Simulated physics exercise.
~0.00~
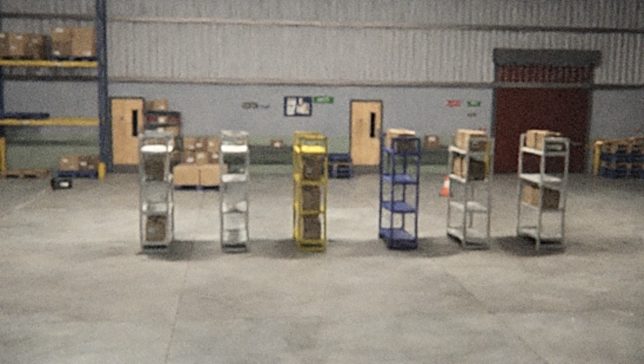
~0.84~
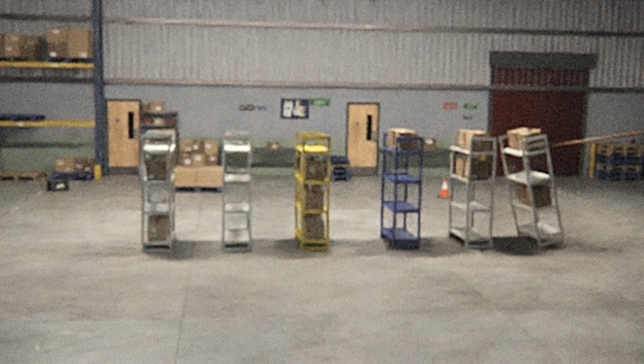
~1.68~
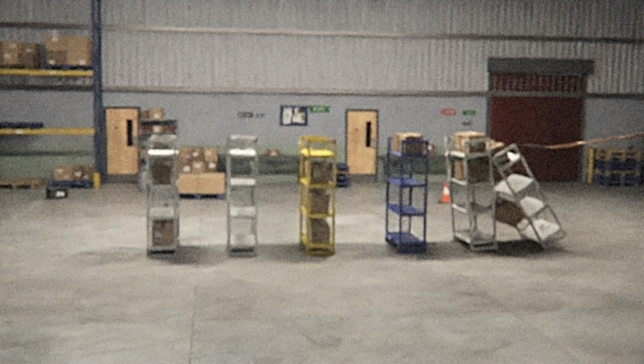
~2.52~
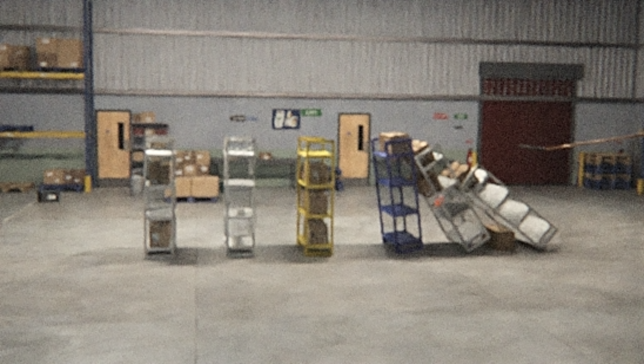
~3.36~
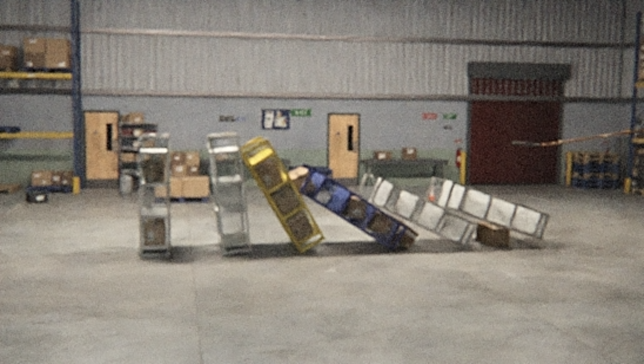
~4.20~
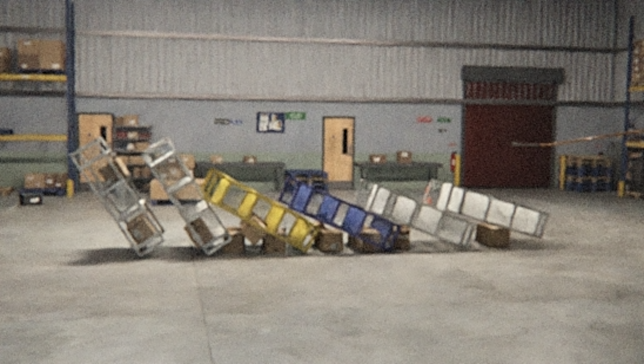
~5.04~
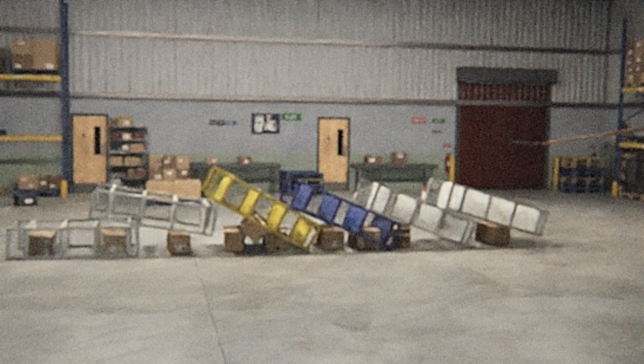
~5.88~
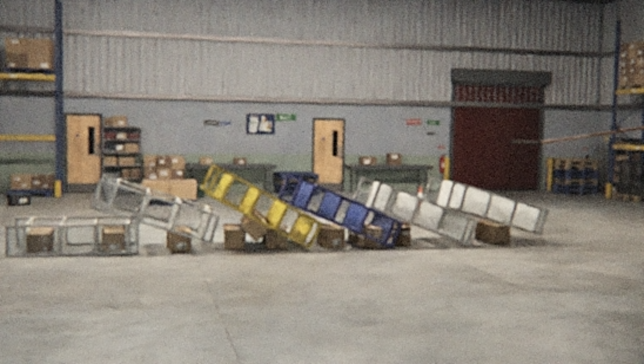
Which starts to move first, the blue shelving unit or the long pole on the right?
The long pole starts to move first. The blue shelving unit only goes over later, once the units to its right have tipped towards it.
